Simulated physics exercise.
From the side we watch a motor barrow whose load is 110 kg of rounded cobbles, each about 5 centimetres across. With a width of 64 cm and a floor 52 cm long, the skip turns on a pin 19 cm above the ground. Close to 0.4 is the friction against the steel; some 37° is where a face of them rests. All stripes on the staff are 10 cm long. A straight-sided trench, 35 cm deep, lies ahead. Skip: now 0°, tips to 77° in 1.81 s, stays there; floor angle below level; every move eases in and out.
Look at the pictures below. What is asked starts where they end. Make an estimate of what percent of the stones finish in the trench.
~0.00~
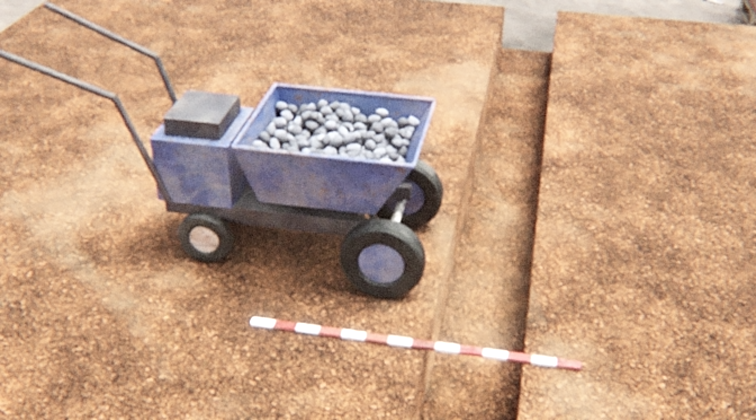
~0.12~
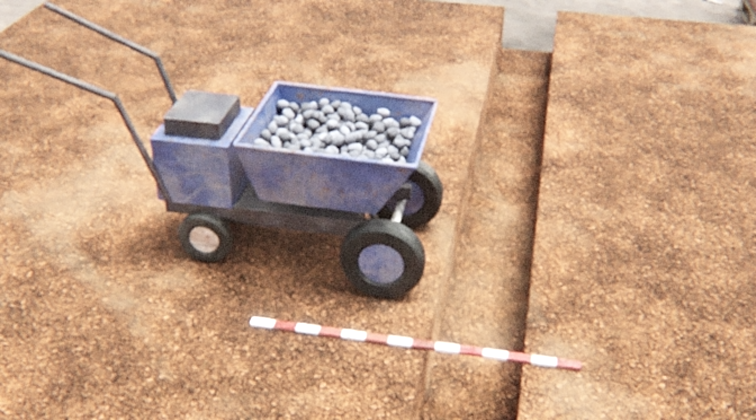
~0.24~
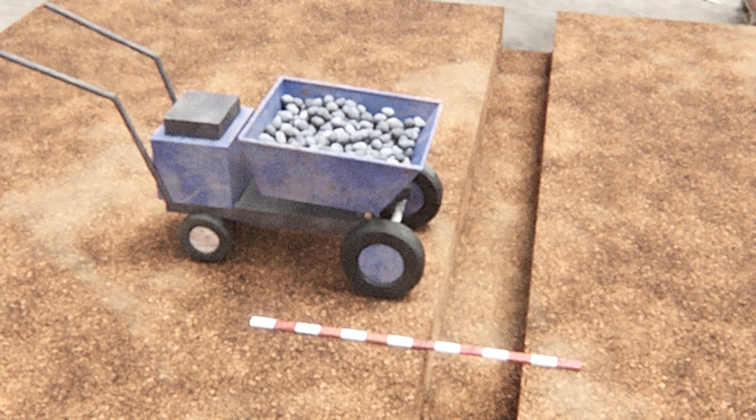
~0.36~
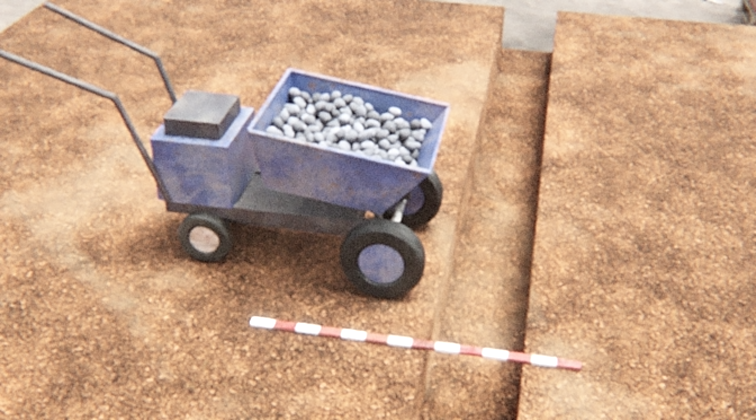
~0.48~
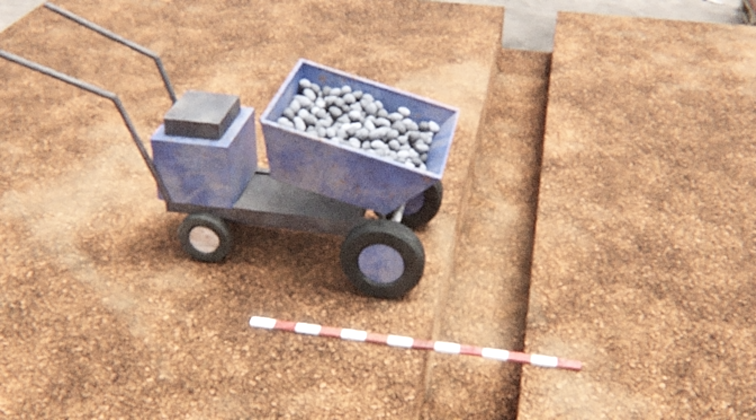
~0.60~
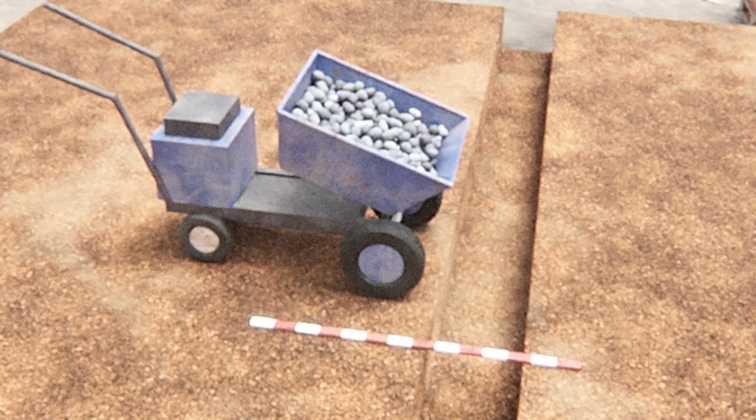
About 57 percent.
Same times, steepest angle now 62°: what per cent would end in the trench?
About 30 per cent would end up in the trench.
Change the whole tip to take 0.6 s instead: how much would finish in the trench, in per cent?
Then some 30 per cent would.
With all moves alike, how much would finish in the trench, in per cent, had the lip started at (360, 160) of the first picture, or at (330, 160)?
I'd say some 100 per cent and some 100 per cent.
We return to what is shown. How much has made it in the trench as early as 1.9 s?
Close to 20 per cent at that time.
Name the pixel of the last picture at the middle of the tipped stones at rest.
(520, 314).
After 1.4 s the floor is at 65°; 99 % in the skip, 1 % in the trench; the foremost stones are at (520, 234).
After 1.9 s the floor is at 77°; 47 % in the skip, 19 % in the trench, 34 % past the trench; the foremost stones are at (651, 285).
After 2.3 s the floor is at 77°; 22 % in the skip, 32 % in the trench, 45 % past the trench; the foremost stones are at (707, 288).
After 4.2 s the floor is at 77°; 0 % in the skip, 57 % in the trench, 43 % past the trench; the foremost stones are at (720, 290).
